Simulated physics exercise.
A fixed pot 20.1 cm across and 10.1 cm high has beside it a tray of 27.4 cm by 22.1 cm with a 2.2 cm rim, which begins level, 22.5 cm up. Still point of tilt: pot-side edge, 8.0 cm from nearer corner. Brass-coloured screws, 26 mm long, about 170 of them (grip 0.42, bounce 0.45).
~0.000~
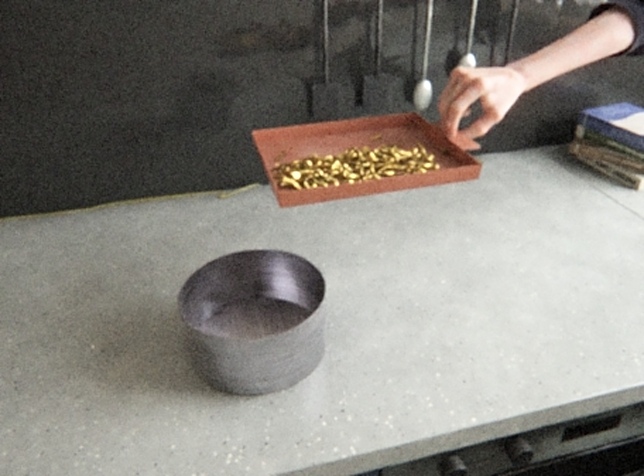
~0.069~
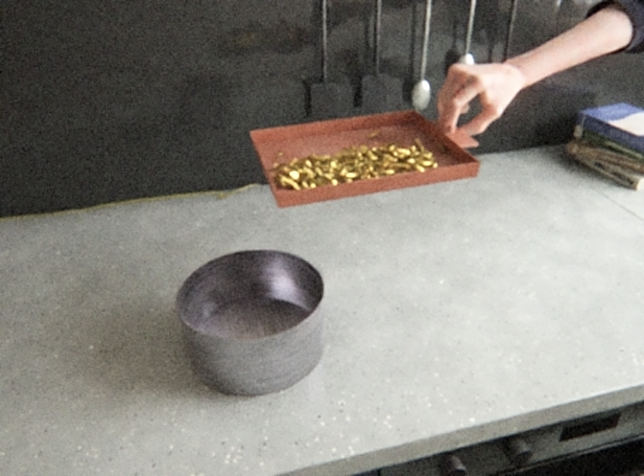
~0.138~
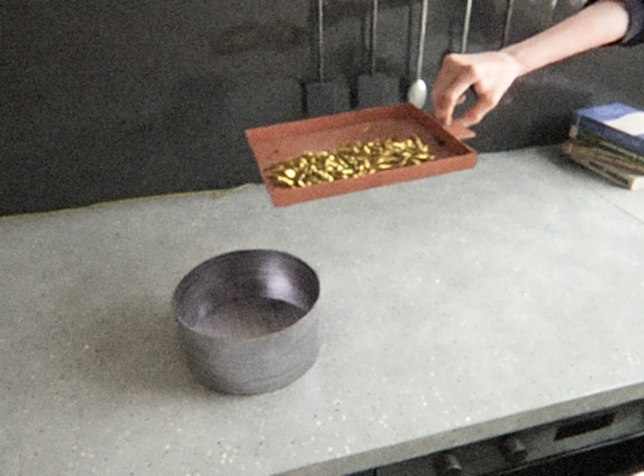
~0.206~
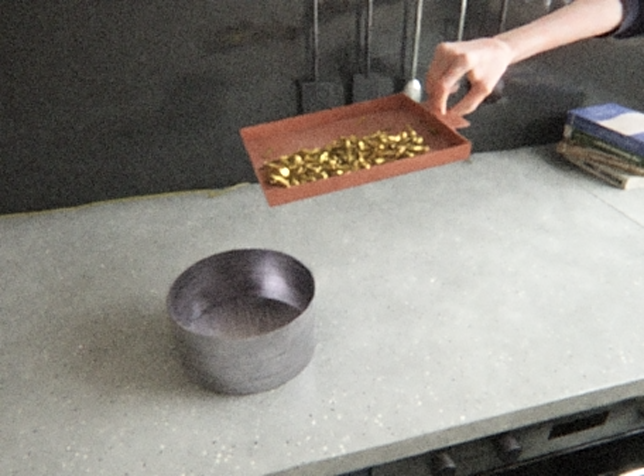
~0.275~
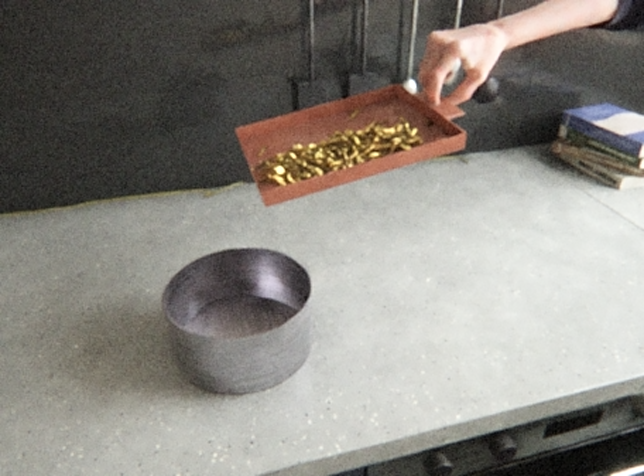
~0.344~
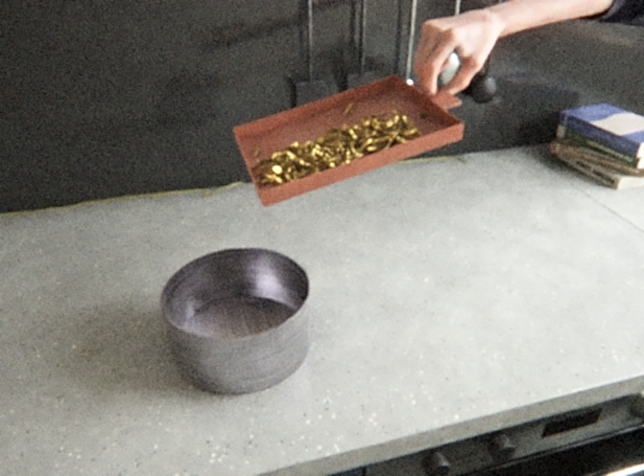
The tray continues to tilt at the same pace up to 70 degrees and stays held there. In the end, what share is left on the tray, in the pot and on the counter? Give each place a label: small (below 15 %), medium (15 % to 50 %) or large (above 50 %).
Shares by place: Tray large, pot medium, counter small.
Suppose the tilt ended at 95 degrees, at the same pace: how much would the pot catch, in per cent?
70 per cent.
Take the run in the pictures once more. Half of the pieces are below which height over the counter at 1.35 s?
Median height: Approx. 26 cm.
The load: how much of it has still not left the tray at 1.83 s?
Close to 80 in a hundred parts of the load.
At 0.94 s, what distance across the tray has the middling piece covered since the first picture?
By then it sits near 7 cm from where it began.
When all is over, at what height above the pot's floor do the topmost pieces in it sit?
It stands at some 1.5 cm.
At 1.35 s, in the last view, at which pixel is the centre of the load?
Estimated centre of load: Around (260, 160).
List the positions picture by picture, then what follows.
Tray tilt 0 degrees, front corners at (279, 192) and (480, 164); middle of the pieces at (358, 166); pot at (252, 289), in the first picture.
Tray tilt 1 degrees, front corners at (278, 193) and (478, 162); middle of the pieces at (357, 165), in the second picture.
Tray tilt 4 degrees, front corners at (273, 192) and (474, 153), lowest corner left front; middle of the pieces at (352, 161), in the third picture.
Tray tilt 7 degrees, front corners at (267, 192) and (469, 143), lowest corner left front; middle of the pieces at (347, 156), in the fourth picture.
Tray tilt 10 degrees, front corners at (262, 192) and (464, 133), lowest corner left front; middle of the pieces at (342, 151), in the fifth picture.
Tray tilt 13 degrees, front corners at (260, 192) and (461, 123), lowest corner left front; middle of the pieces at (339, 147); pot at (236, 287). The tray's pace is about 45 degrees a second, in the sixth picture.
After 0.94 s, tilt 40 degrees; the tray holds 100 %, the pot 0 %.
After 1.35 s, tilt 58 degrees; the tray holds 100 %, the pot 0 %.
Then, at 1.83 s, tilt 70 degrees; the tray holds 80 %, the pot 10 %.
By 3.2 s all is still; tray 60 %, pot 40 %, counter 0 %.
